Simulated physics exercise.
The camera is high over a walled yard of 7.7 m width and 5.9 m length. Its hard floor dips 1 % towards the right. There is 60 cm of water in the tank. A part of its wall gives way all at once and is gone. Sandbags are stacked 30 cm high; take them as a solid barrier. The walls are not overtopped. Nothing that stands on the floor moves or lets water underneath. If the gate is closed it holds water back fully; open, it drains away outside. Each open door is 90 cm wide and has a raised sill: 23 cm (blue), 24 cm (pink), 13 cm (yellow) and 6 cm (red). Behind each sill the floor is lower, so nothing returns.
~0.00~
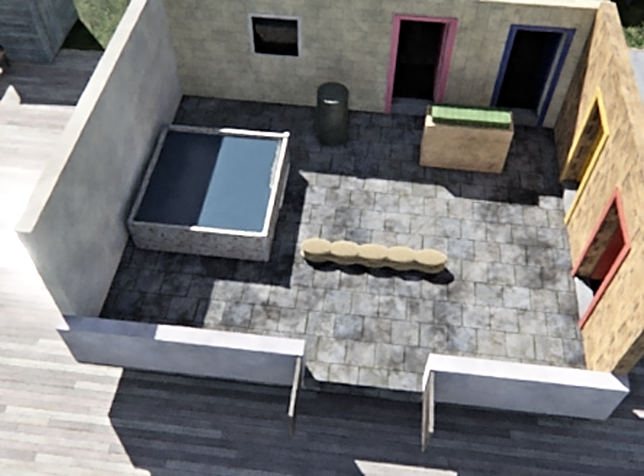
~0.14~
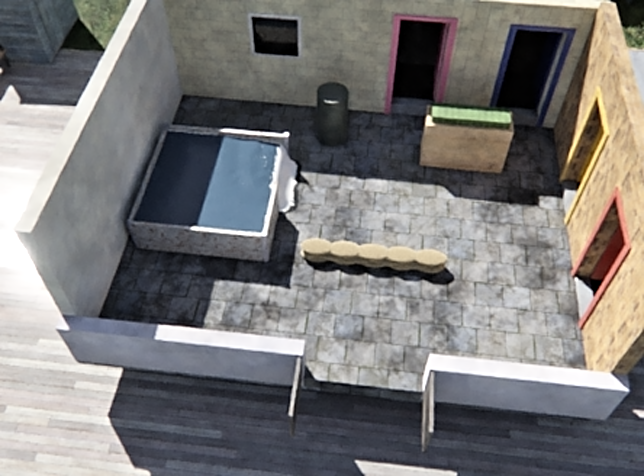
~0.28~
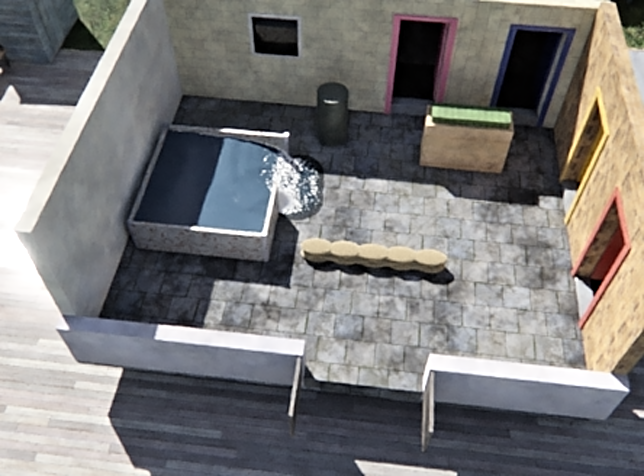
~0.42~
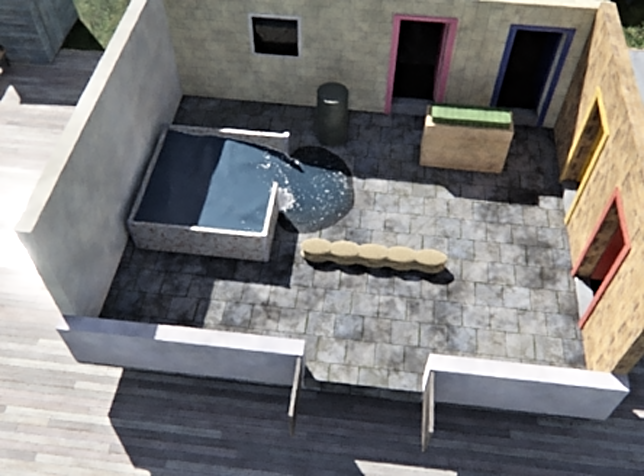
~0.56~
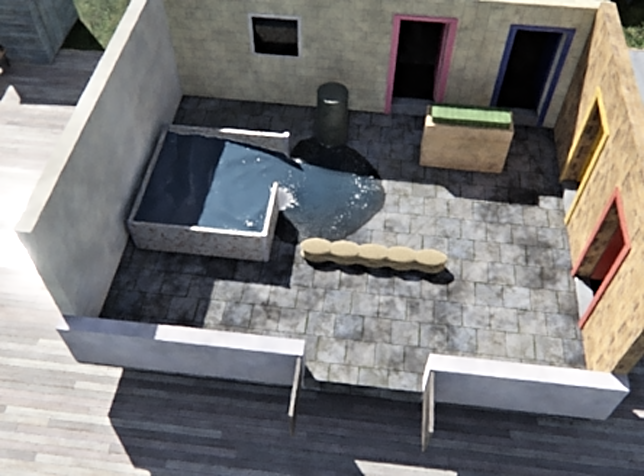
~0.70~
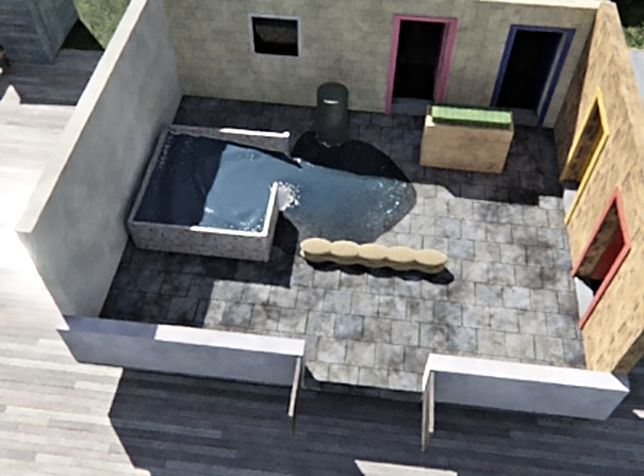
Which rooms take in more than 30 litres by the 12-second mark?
Door by door: At the blue door it keeps below the limit; at the pink door it keeps below the limit; at the yellow door it goes over the limit; at the red door it goes over the limit.
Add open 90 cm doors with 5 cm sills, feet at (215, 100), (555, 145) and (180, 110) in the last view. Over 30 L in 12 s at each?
In turn: Not over, above, under.
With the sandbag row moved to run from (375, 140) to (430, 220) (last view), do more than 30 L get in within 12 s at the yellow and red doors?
Against that limit: Yellow under, red past it.
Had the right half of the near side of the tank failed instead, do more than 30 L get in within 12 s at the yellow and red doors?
Against that limit: Yellow under, red past it.
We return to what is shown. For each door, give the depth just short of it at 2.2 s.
In cm: Blue 2, pink 17, yellow 18, red 1.
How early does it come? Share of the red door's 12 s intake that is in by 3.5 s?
Some 15 per cent by then.
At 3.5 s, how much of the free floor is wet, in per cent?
Some 45 per cent of it.
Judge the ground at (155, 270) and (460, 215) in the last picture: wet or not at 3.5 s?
In that order: Not reached, flooded.
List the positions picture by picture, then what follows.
In the first picture, the tank at (213, 180) is whole and still, 60 cm deep.
In the second picture, the front is at (284, 210), 0.6 m from the gap at (281, 178); 0.3 m2 of floor is under water; 60 cm left at the back of the tank.
In the third picture, the front is at (314, 211), 0.9 m from the gap at (281, 178); 0.9 m2 of floor is under water; 60 cm left at the back of the tank.
In the fourth picture, the front is at (347, 206), 1.3 m from the gap at (281, 179); 2.1 m2 of floor is under water; 60 cm left at the back of the tank.
In the fifth picture, the front is at (377, 207), 1.9 m from the gap at (281, 179); 3.4 m2 of floor is under water; 59 cm left at the back of the tank.
In the sixth picture, water pours out at (281, 178) and has run 2.4 m, to (410, 203); typically 5 cm deep outside, 54 cm at the tank's back.
After 1.4 s water covers 25 % of the floor and is deepest (38 cm) near (287, 179); blue door not reached, pink door not reached, yellow door not reached, red door not reached.
After 2.2 s water covers 40 % of the floor and is deepest (33 cm) near (413, 157); blue door 2 cm at the sill, 0 L in, pink door 17 cm at the sill, 1 L in, yellow door 18 cm at the sill, 4 L in, red door not reached.
After 3.5 s water covers 45 % of the floor and is deepest (24 cm) near (564, 252); blue door 6 cm at the sill, 0 L in, pink door 16 cm at the sill, 4 L in, yellow door 23 cm at the sill, 79 L in, red door 13 cm at the sill, 26 L in.
After 7.0 s water covers 75 % of the floor and is deepest (20 cm) near (583, 395); blue door 15 cm at the sill, 0 L in, pink door 13 cm at the sill, 4 L in, yellow door 15 cm at the sill, 154 L in, red door 10 cm at the sill, 91 L in.
After 12.0 s water covers 95 % of the floor and is deepest (12 cm) near (573, 323); blue door 9 cm at the sill, 0 L in, pink door 7 cm at the sill, 4 L in, yellow door 9 cm at the sill, 157 L in, red door 12 cm at the sill, 163 L in.
